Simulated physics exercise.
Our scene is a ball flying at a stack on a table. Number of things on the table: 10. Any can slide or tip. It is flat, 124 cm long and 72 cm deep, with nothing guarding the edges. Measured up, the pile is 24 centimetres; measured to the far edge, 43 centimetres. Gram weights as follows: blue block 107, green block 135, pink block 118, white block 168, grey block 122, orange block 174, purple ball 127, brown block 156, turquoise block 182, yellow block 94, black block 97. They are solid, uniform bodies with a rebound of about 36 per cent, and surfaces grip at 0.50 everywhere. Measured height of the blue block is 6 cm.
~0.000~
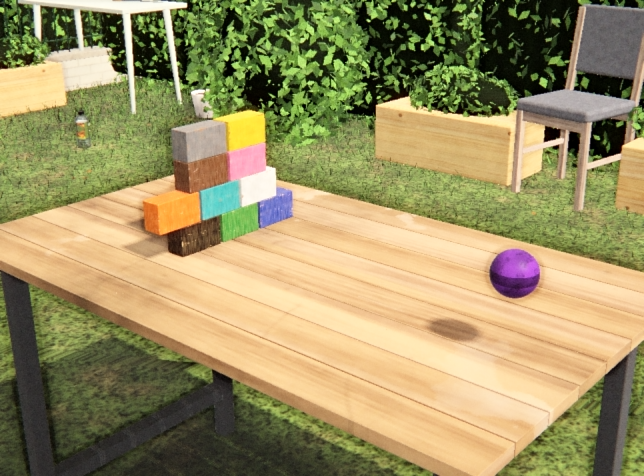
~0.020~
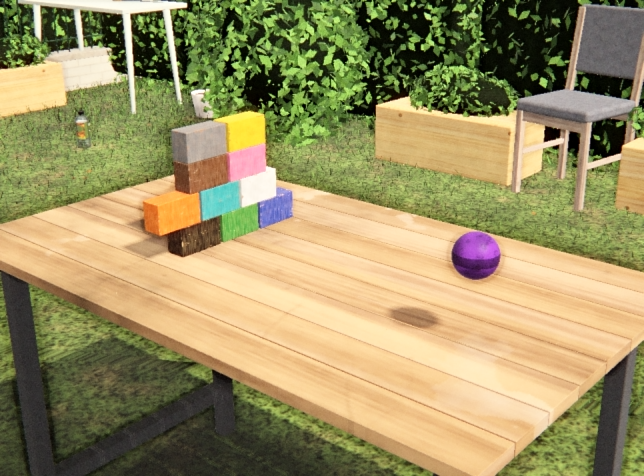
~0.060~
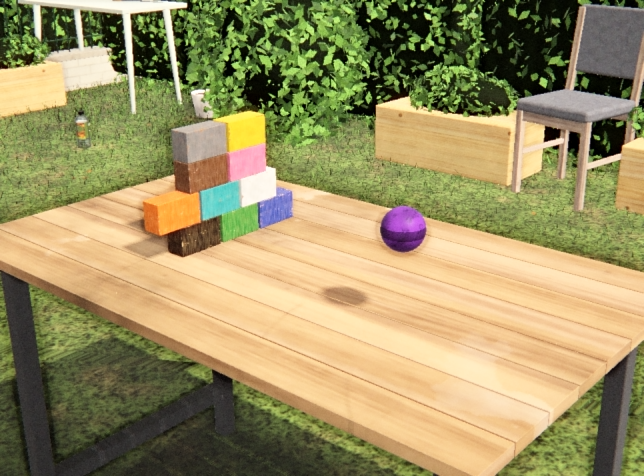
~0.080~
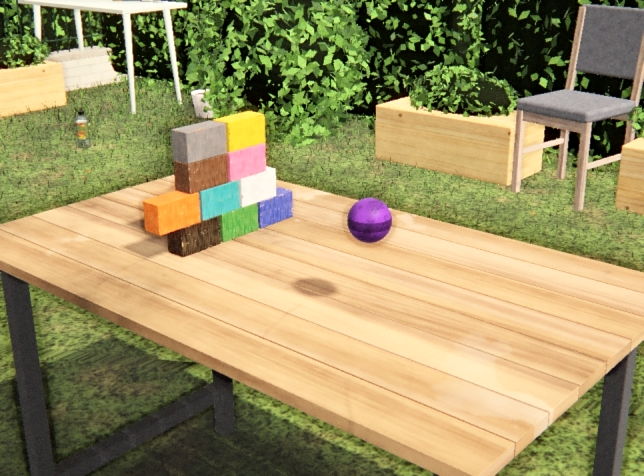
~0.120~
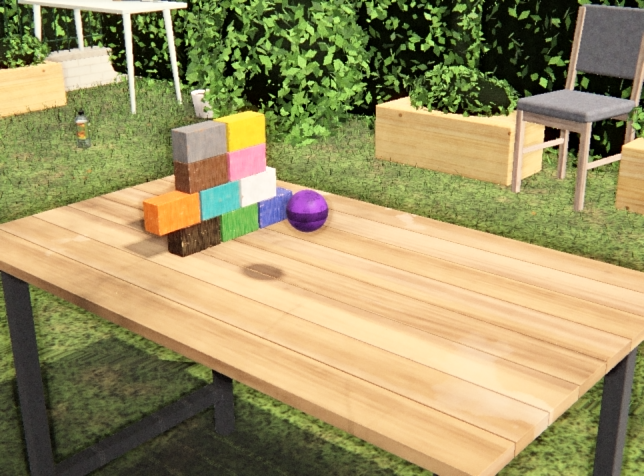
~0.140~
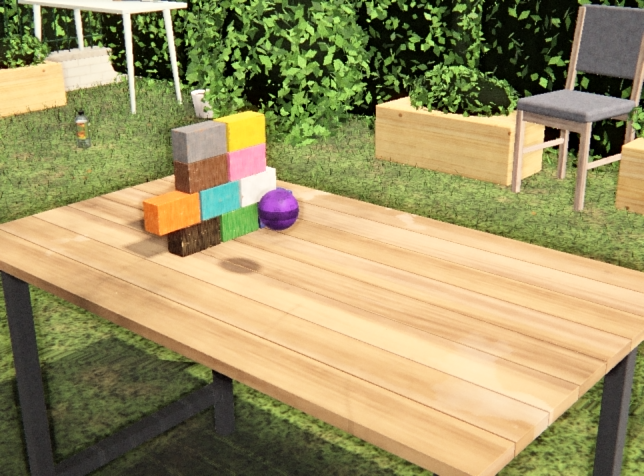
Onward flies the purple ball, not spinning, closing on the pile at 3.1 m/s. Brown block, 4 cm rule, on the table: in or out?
It will remain at its starting spot.
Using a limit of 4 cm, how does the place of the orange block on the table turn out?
Orange block: Moved.
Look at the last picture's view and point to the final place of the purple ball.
It finishes at roughly (184, 246).
By 0.24 s, purple ball near (195, 226); orange block tilted 4°; black block 2 cm from its spot.
By 0.34 s, purple ball near (190, 242); orange block tilted 37°; black block 2 cm from its spot.
When it is over (1.0 s), lying over on the table, orange block; the other 9 within 4 cm of the start. End places, in pixels of the last picture, brown block near (200, 171).
